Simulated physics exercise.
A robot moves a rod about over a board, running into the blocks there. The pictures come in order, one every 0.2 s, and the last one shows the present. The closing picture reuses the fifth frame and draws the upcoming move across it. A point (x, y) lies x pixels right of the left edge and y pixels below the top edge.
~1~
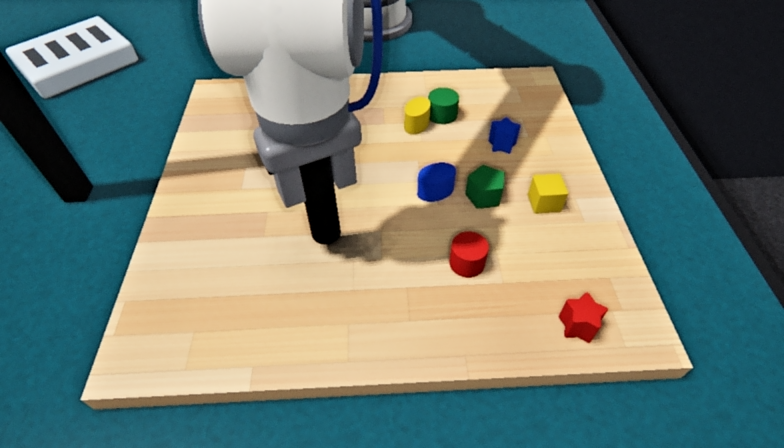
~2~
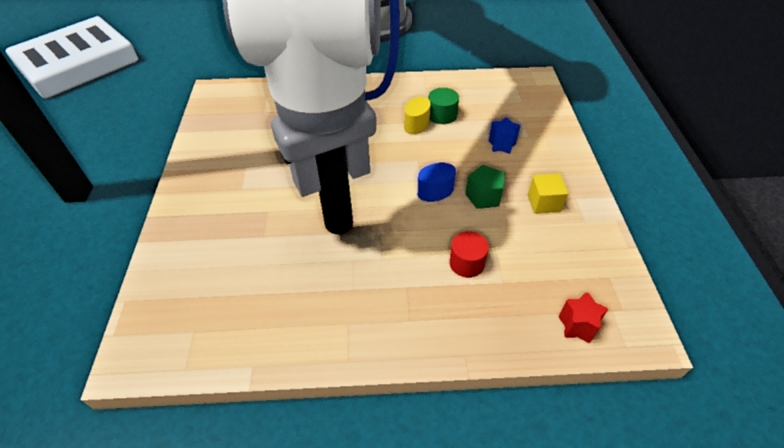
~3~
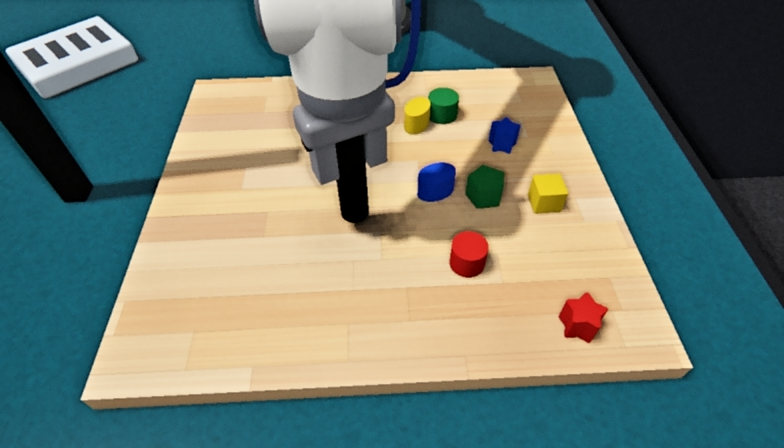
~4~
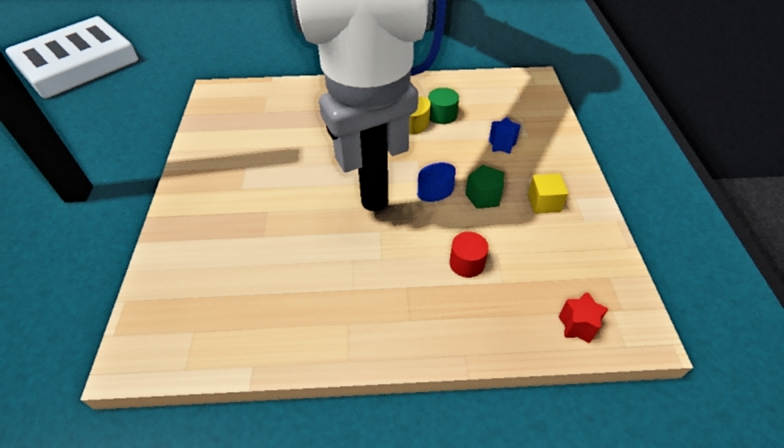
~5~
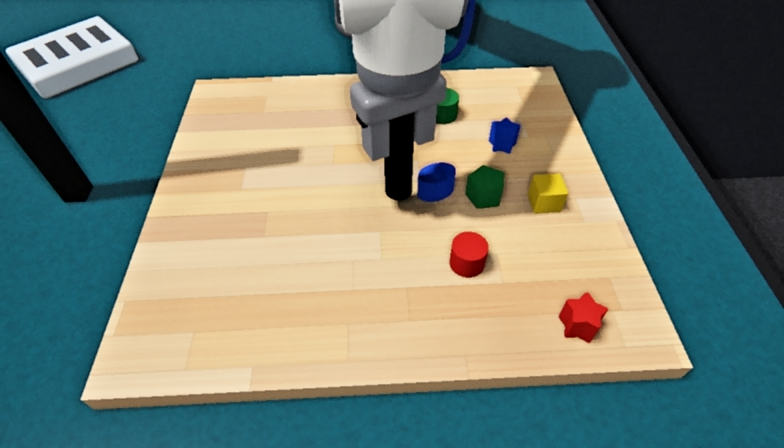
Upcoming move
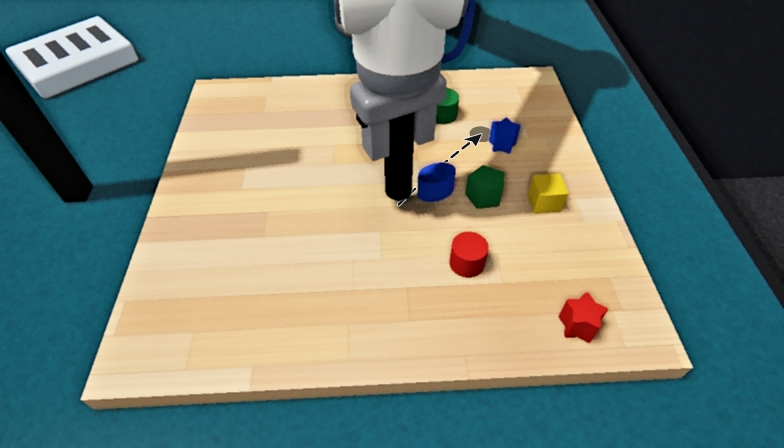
A robot arm moves its black rod right across the board toward the blue block.
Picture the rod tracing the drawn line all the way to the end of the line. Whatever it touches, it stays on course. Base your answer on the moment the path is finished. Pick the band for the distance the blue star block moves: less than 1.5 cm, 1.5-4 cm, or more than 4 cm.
It goes hardly anywhere, under 1.5 cm.
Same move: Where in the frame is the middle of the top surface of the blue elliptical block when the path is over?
Most likely (476, 154).
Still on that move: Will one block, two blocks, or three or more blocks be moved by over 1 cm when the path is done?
Total moved: One.
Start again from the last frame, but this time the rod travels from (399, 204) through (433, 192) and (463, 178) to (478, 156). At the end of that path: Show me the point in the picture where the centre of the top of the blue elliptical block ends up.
Its top face will be centred at roughly (513, 137).
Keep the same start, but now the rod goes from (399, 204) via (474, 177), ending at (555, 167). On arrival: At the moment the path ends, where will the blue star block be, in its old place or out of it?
It will end up elsewhere.
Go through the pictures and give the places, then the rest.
Lower end of the rod at (326, 234), tops of blocks, blue elliptical block at (437, 172), green cylinder at (444, 96), green five-sided block at (488, 178), blue star block at (506, 126), in the first picture.
Rod at (339, 224), blocks as before, in the second picture.
Rod at (355, 213), blocks as before, in the third picture.
Rod at (375, 202), blocks as before, in the fourth picture.
Rod at (399, 191), blue elliptical block at (437, 172), green cylinder partly hidden, green five-sided block at (488, 178), blue star block at (506, 126), in the fifth picture.
The drawn path runs from (399, 204) through (441, 166) to (482, 134).
The first path, step by step. One third of the way, rod at (428, 164); blue elliptical block at (462, 162), turned 40° clockwise.
Two thirds of the way, rod at (456, 141); blue elliptical block at (476, 154), turned 95° clockwise; green five-sided block at (493, 179), turned 15° clockwise.
At the end, rod at (484, 121); blue elliptical block at (476, 154), turned 95° clockwise; green cylinder not moved; green five-sided block at (493, 179), turned 15° clockwise; blue star block at (509, 125), turned 20° clockwise.
